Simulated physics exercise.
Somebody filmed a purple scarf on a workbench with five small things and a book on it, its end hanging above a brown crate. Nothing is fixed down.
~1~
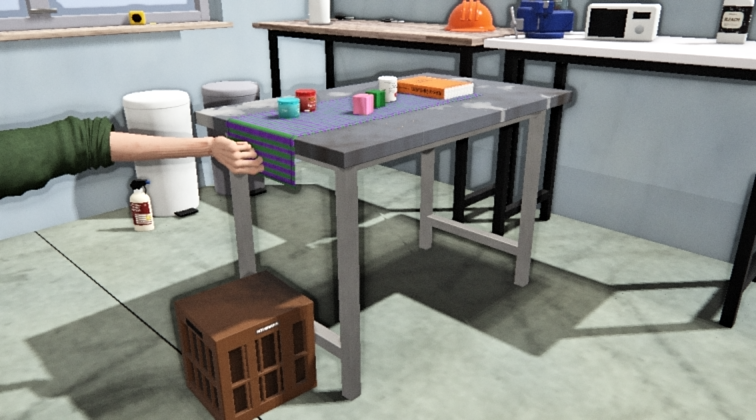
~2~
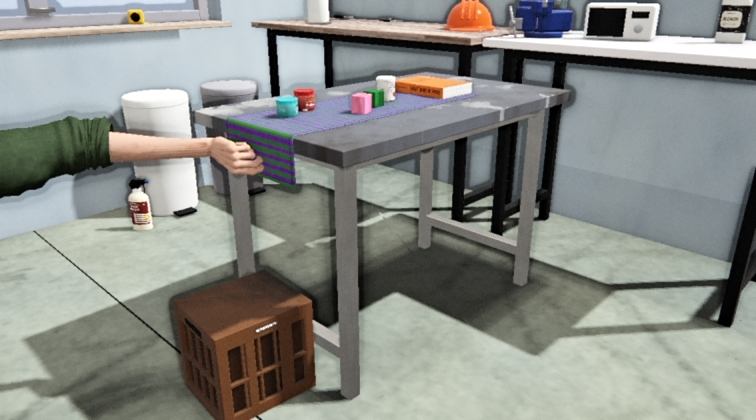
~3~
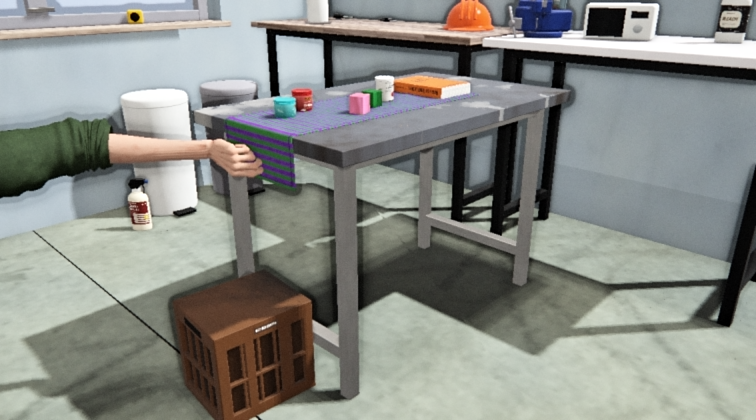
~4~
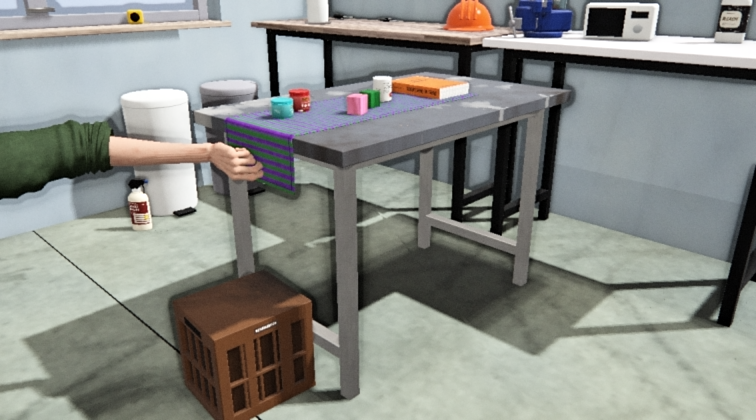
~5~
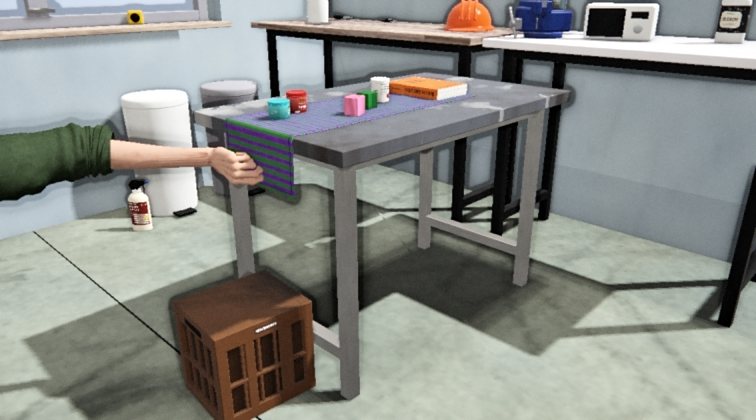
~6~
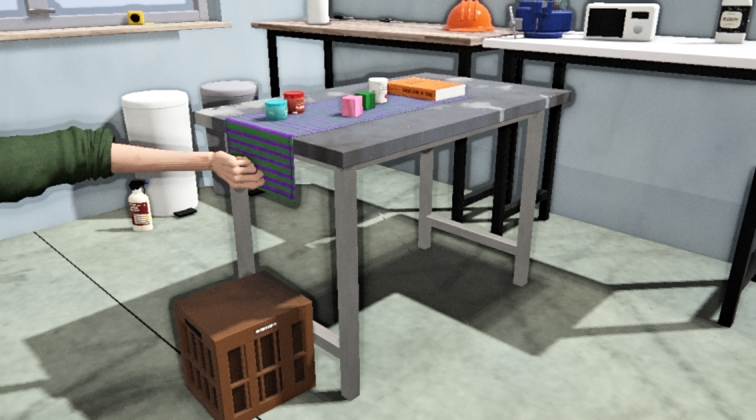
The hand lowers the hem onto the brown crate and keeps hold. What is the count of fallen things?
The count of fallen things is three.
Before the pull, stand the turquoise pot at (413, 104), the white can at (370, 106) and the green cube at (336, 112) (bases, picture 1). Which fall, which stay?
The turquoise pot remains up, the white can survives, the green cube goes over.
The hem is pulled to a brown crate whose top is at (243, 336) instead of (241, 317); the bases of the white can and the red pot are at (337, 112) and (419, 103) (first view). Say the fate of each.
The white can drops off, the red pot does not fall.
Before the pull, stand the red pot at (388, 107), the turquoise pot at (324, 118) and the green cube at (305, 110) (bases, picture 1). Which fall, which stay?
The red pot does not fall; the turquoise pot drops off; the green cube goes over.
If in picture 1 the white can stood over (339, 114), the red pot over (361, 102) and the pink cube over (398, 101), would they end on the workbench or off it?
The white can falls; the red pot does not fall; the pink cube does not fall.
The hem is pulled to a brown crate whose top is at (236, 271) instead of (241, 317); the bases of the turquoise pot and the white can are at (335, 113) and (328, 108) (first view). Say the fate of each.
The turquoise pot does not fall; the white can does not fall.
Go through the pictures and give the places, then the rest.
The first frame shows hem (296, 189); turquoise pot (288, 99); red pot (305, 91); pink cube (363, 95); green cube (375, 91); white can (388, 78); top of the crate (241, 317).
The second frame shows hem (297, 188); turquoise pot (287, 99).
The third frame shows hem (296, 190); red pot (302, 90).
The fourth frame shows hem (295, 194); pink cube (357, 95); top of the crate (239, 316).
The fifth frame shows hem (295, 199); green cube (367, 92).
The sixth frame shows hem (295, 203); turquoise pot (276, 101); red pot (294, 92); pink cube (352, 97); green cube (365, 93); white can (378, 79).
Soon after, hem near (263, 230); turquoise pot gone.
Then, hem near (265, 274); turquoise pot and red pot gone.
Further on, hem on the crate; turquoise pot, red pot and pink cube gone.
At rest, hem on the crate; turquoise pot, red pot and pink cube gone. It carries off three.
